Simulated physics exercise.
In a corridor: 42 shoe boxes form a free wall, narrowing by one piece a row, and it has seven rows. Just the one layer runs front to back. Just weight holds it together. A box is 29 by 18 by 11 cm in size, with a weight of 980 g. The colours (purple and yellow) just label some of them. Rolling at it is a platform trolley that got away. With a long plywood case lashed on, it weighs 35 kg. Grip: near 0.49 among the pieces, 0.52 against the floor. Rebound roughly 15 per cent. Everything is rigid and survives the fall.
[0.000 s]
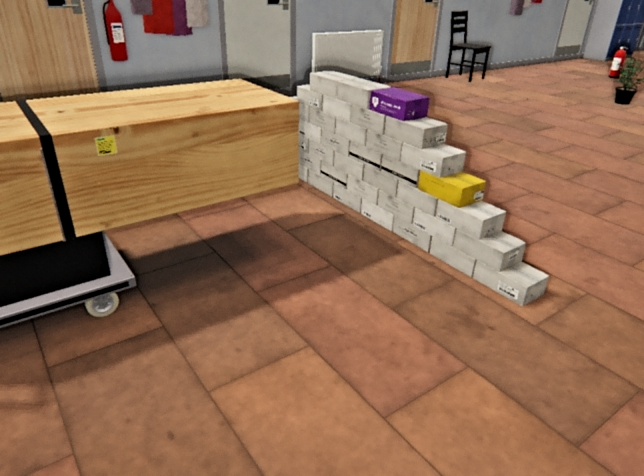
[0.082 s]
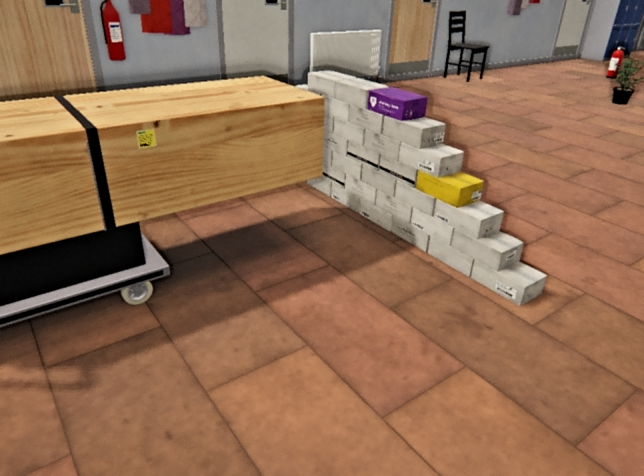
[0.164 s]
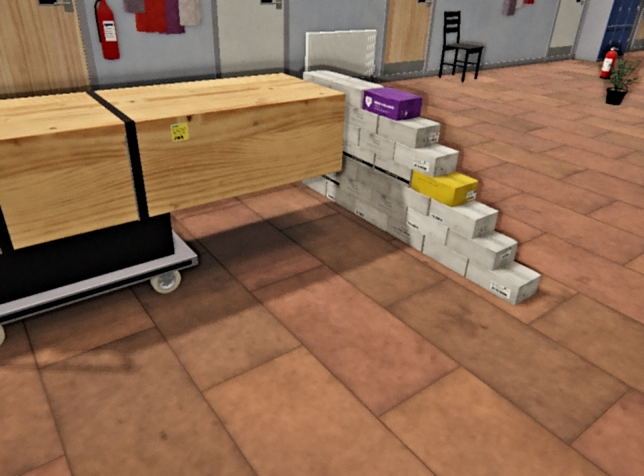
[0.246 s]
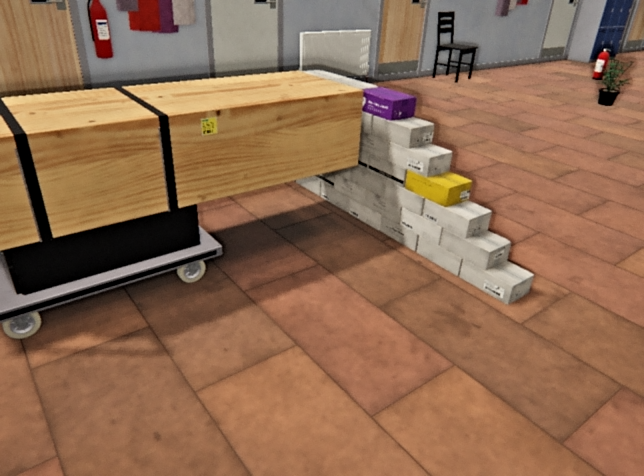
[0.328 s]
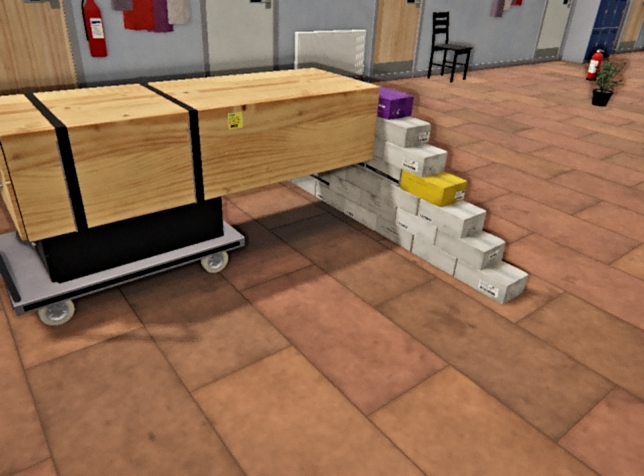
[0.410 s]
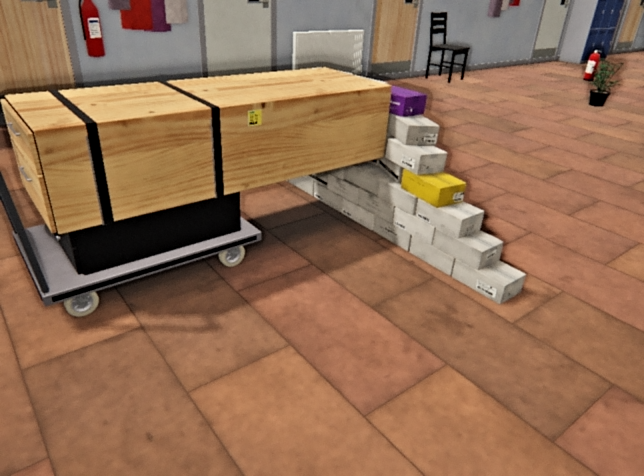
In a room with a reddish tiled floor, a platform trolley carrying a long, strapped wooden case rolls rightward toward a stepped wall of pale boxes, one purple and one yellow. The overhanging case closes the gap, meets the wall and pushes slightly into it, nudging some boxes, while the stack stays standing.
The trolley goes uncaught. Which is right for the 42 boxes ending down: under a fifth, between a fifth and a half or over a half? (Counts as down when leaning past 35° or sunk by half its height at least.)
The fallen part reaches a fifth but not past half.
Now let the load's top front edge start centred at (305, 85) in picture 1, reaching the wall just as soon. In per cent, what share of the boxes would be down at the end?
40 %, roughly.
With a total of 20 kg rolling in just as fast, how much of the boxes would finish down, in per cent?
I'd guess something like 40 per cent of them end down.
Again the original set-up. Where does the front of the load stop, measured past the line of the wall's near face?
Some 115 cm beyond.
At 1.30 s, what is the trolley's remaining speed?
Close to 0.5 m/s at that moment.
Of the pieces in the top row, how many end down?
That comes to 3 in all.
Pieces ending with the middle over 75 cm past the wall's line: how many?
About 6 of them.
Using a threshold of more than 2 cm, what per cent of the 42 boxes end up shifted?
60 percent.
After 0.48 s, load 21 cm past the wall's line, still rolling; none of the 42 boxes down, 19 disturbed; purple box leaning 12°; yellow box shifted 15 mm.
After 0.66 s, load 43 cm past the wall's line, still rolling; 15 of the 42 boxes down; purple box leaning 41°, 24 cm lower; yellow box shifted 15 mm.
After 0.98 s, load 79 cm past the wall's line, still rolling; 15 of the 42 boxes down; purple box on its side; yellow box shifted 15 mm.
After 1.30 s, load 1.05 m past the wall's line, still rolling; 15 of the 42 boxes down; purple box leaning 32°, 62 cm lower; yellow box shifted 20 mm.
At rest (1.9 s), load 1.13 m past the wall's line, stopped; 15 of the 42 boxes down; purple box 66 cm lower; yellow box shifted 21 mm. That is 36 per cent. As the last picture would show them, middles, purple box near (560, 184), yellow box near (434, 185).
